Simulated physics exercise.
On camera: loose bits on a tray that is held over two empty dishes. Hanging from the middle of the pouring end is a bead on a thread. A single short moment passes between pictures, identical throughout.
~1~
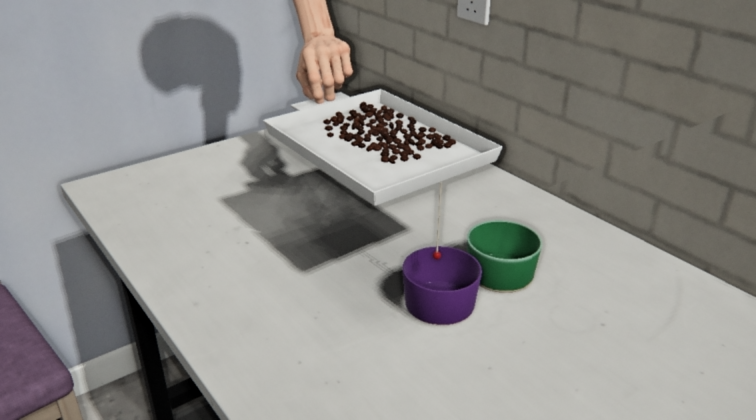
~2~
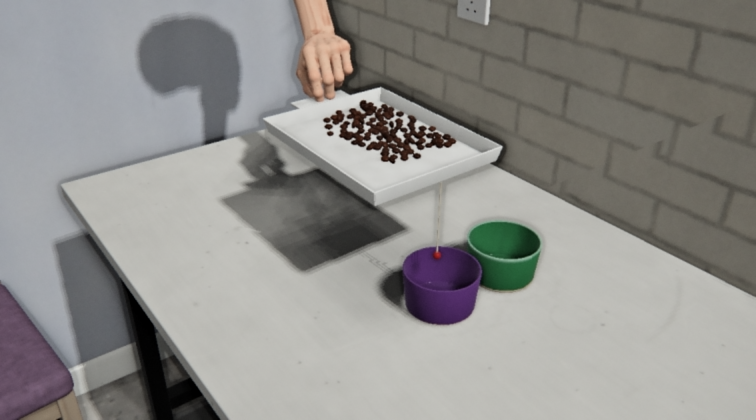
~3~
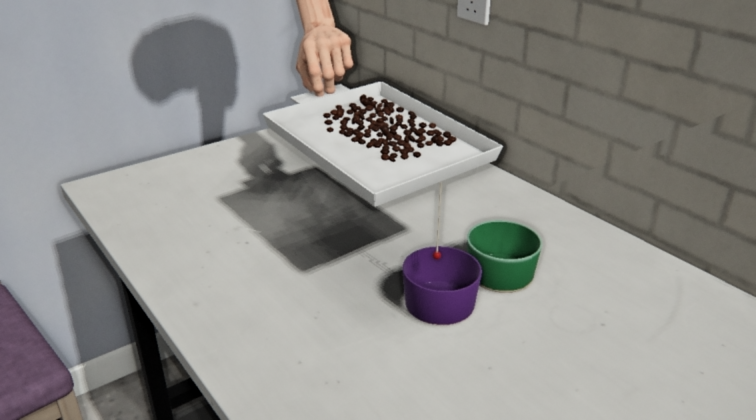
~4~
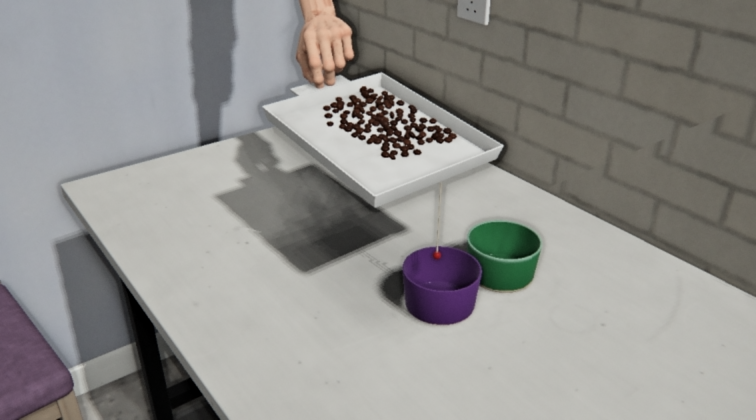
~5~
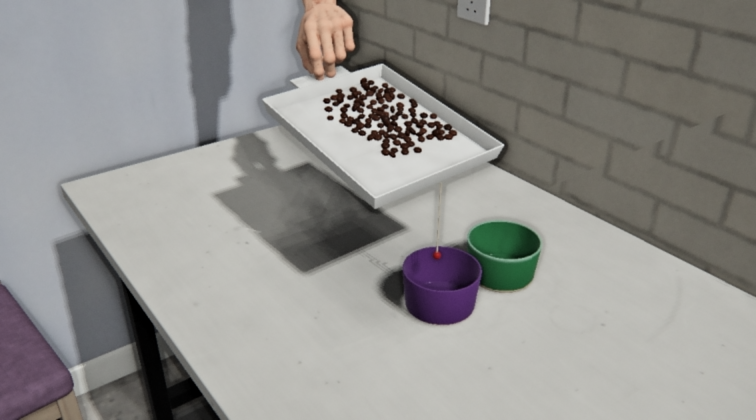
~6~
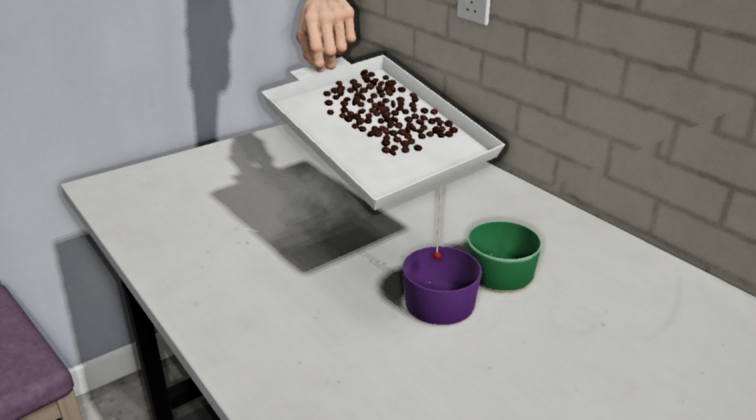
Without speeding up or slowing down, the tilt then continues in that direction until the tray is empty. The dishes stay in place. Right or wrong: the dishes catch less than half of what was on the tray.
Right - they catch less than half.
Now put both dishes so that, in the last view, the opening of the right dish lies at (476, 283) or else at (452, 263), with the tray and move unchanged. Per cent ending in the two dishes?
Around 60 and then 70 per cent.
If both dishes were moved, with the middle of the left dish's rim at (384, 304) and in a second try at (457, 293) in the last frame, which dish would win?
Well, first the one further left, then the one further left.
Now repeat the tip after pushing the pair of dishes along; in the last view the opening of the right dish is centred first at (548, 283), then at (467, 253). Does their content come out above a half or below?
Try 1: Not up to half; try 2: In excess of half.
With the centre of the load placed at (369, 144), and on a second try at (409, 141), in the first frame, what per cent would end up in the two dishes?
Shares in turn: 10 % and 20 %.
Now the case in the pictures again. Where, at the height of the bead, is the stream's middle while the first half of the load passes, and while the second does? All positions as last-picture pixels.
Near (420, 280) and later near (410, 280).
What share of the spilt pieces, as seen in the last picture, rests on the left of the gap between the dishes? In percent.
It comes out at roughly 80 percent.
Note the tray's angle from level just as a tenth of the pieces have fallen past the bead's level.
Around 80° at that moment.
Shortly afterwards, tray tipped steeply; all but a few on the tray; only a few in the air.
Next, tray tipped right over; near two thirds on the tray; only a few in the left dish; a little outside both; near a quarter in the air.
Some moments later, tray tipped past a quarter turn; near a quarter in the left dish; the bulk outside both.
In the end, tray tipped past a quarter turn; near a quarter in the left dish; none at all in the right dish; the bulk outside both.
